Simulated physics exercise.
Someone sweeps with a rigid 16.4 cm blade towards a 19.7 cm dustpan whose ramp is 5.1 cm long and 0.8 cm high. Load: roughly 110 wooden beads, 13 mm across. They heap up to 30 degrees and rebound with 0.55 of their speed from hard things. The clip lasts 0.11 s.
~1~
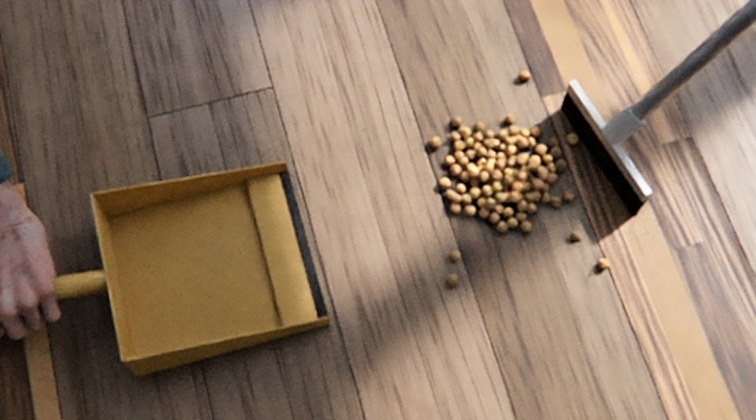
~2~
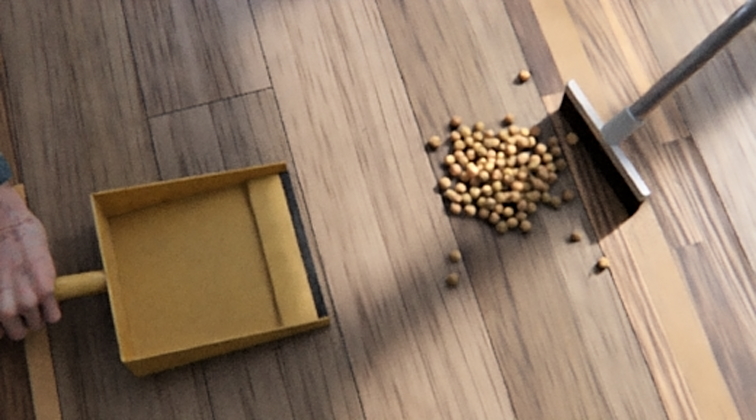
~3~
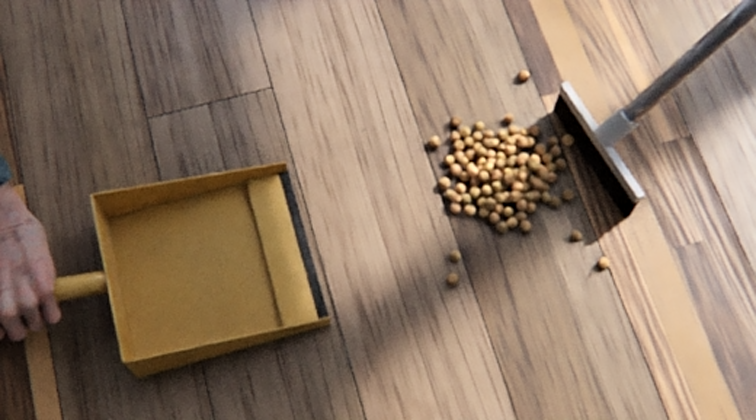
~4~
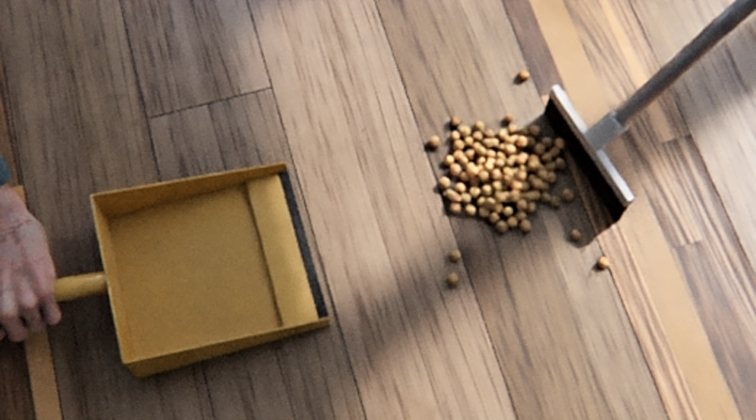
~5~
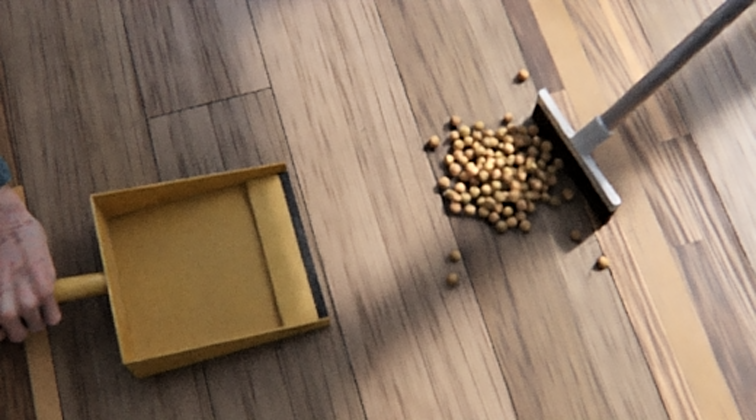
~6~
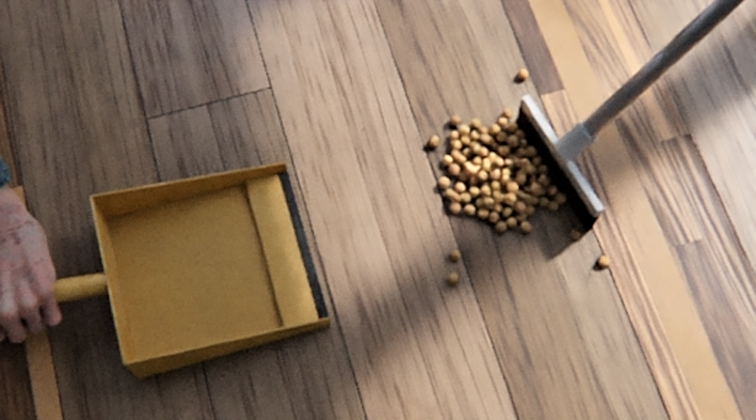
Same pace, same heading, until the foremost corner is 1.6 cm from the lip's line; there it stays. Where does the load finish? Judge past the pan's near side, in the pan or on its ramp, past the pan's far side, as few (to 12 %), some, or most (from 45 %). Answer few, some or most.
Near side some, pan some, far side some.
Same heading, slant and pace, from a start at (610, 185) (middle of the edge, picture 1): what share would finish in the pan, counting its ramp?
Some 25 per cent.
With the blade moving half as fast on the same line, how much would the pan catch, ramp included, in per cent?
Then about 30 per cent.
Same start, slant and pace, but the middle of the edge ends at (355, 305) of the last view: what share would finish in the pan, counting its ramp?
Some 25 per cent.
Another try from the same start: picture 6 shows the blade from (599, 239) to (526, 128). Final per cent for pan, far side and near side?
Pan 20, far 20, near 35.
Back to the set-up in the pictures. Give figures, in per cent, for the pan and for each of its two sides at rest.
Near side 20; pan 40; far side 15.
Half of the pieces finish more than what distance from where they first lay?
Some 30 cm.
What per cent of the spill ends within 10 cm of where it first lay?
Some 5 per cent.
Then, 0.15 s after the last picture, middle of the blade 16 cm from the lip; 0 % over the lip, far side 15 %, near side 10 %.
Then, 0.25 s after the last picture, middle of the blade 7 cm from the lip; 0 % over the lip, far side 15 %, near side 15 %.
Then, 0.48 s after the last picture, middle of the blade 3 cm from the lip; 50 % over the lip, far side 15 %, near side 20 %.
In the end, near side 20 %, pan 40 %, far side 15 %, in front of the lip or behind the blade 25 %.
